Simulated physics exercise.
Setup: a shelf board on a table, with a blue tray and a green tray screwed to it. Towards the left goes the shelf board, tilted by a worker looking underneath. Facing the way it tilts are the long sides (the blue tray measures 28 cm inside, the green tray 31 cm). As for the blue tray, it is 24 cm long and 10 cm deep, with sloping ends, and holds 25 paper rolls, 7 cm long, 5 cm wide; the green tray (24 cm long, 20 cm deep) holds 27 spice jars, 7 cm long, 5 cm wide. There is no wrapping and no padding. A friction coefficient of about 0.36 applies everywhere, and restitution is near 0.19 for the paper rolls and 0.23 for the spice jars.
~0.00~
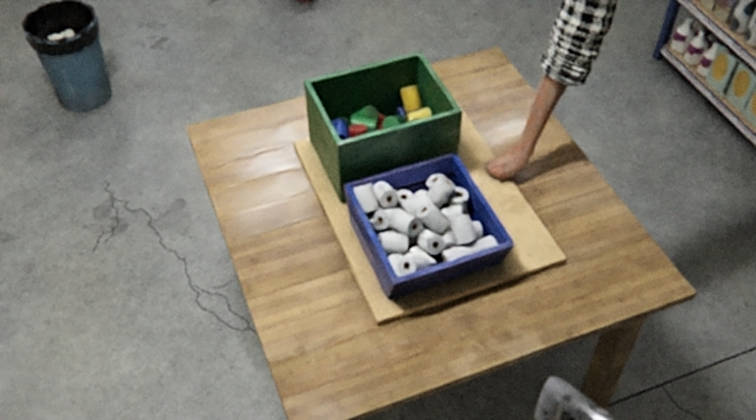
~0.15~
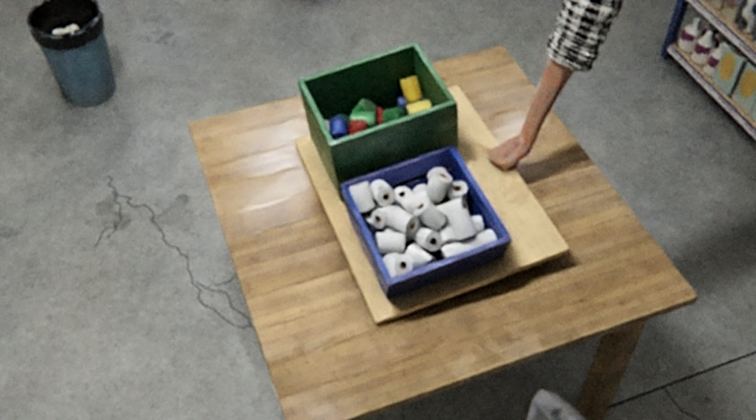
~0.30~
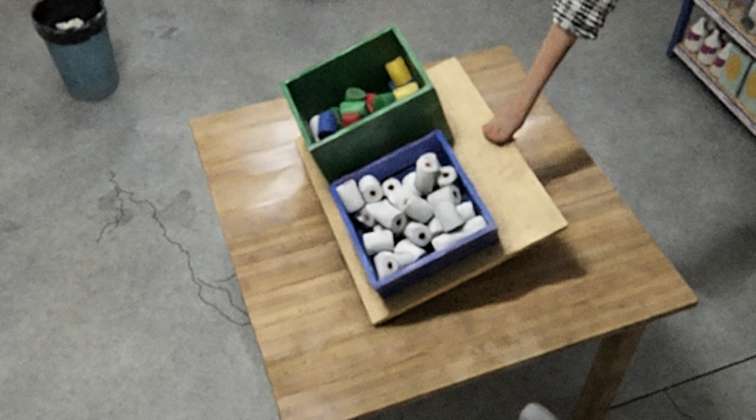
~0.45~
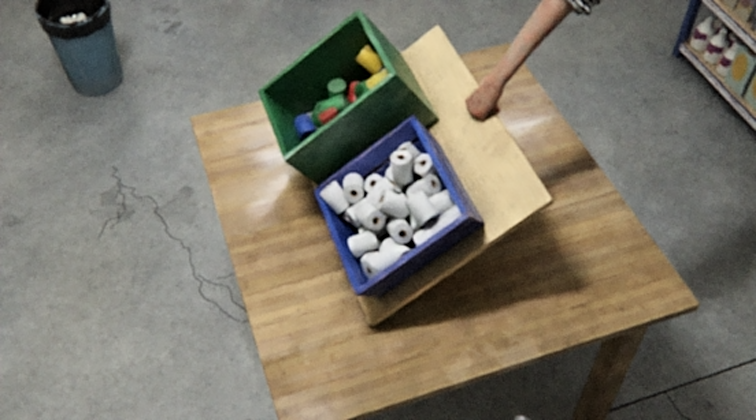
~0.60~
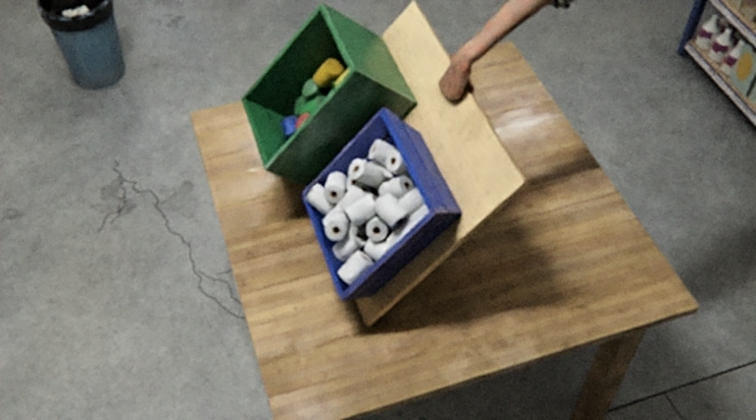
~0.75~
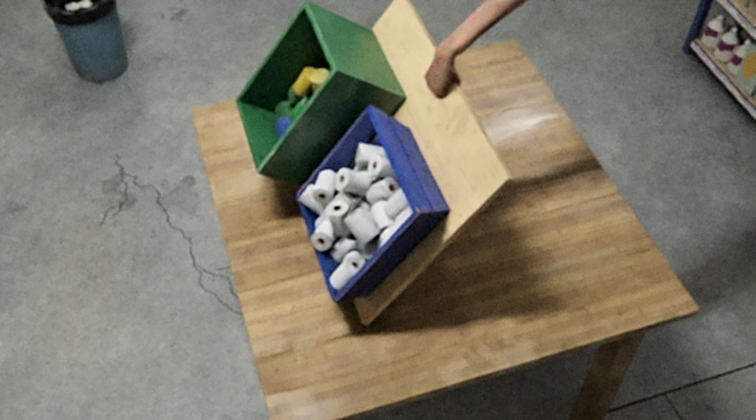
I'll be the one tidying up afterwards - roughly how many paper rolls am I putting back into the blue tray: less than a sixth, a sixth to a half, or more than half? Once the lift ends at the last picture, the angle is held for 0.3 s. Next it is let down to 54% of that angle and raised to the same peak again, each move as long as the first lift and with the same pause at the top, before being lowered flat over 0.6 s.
You'll put back less than a sixth of them.
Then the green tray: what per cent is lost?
Green tray, 0 in a hundred gone.
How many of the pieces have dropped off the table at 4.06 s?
Roughly 0 in all.
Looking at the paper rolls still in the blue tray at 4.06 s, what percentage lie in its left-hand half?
Some 70 % of what remains.
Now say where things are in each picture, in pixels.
In the first frame (we follow the rim corner now nearest the camera; the camera moves round a little), blue tray at (395, 278); green tray at (338, 141); tilt 0°; nothing out yet.
The second frame shows blue tray at (389, 279); green tray at (331, 141); tilt 5°.
The third frame shows blue tray at (374, 283); green tray at (310, 146); tilt 18°.
The fourth frame shows blue tray at (357, 289); green tray at (285, 155); tilt 34°.
The fifth frame shows blue tray at (341, 294); green tray at (265, 165); tilt 47°.
The sixth frame shows blue tray at (333, 297); green tray at (258, 168); tilt 52°; nothing out yet.
After 1.28 s, tilt 47°; 0 of 25 out of the blue tray and 0 of 27 out of the green tray.
After 1.94 s, tilt 30°; 0 of 25 out of the blue tray and 0 of 27 out of the green tray.
After 2.87 s, tilt 52°; 0 of 25 out of the blue tray and 0 of 27 out of the green tray.
Outcome (at 4.06 s), 0 of 25 out of the blue tray and 0 of 27 out of the green tray. Asked share, 0 of 25, 0 per cent.
